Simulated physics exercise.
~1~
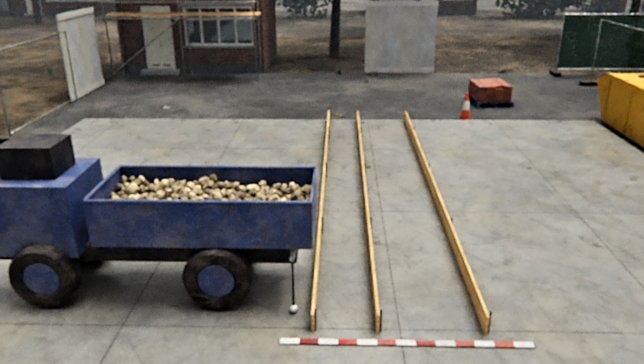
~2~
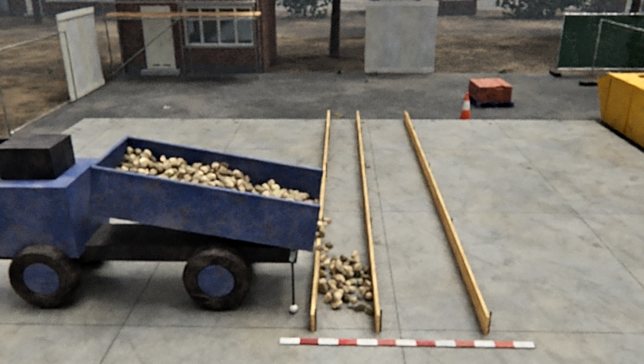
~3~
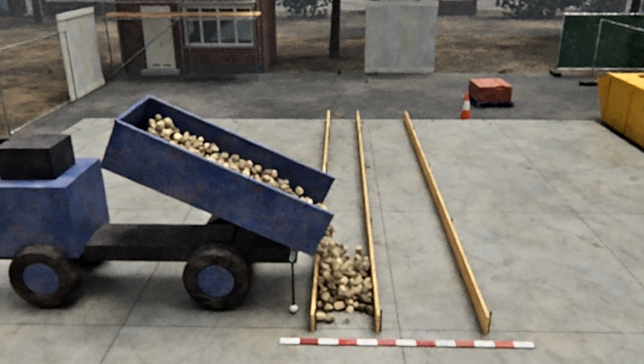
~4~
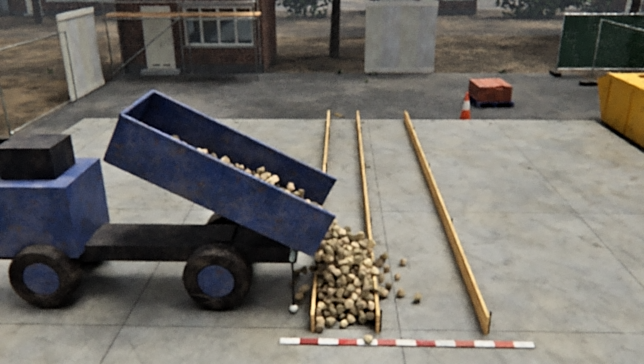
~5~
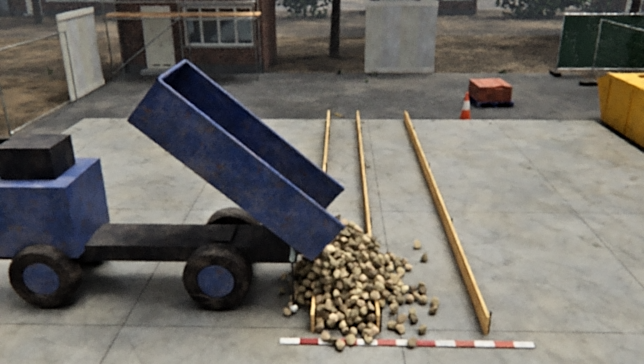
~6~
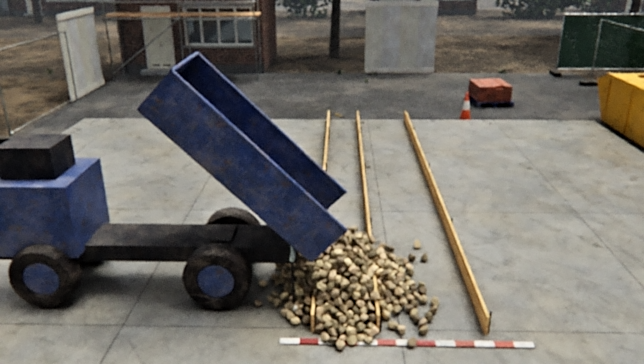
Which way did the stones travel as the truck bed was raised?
The stones moved to the right, sliding out of the lower end of the bed and down onto the ground.
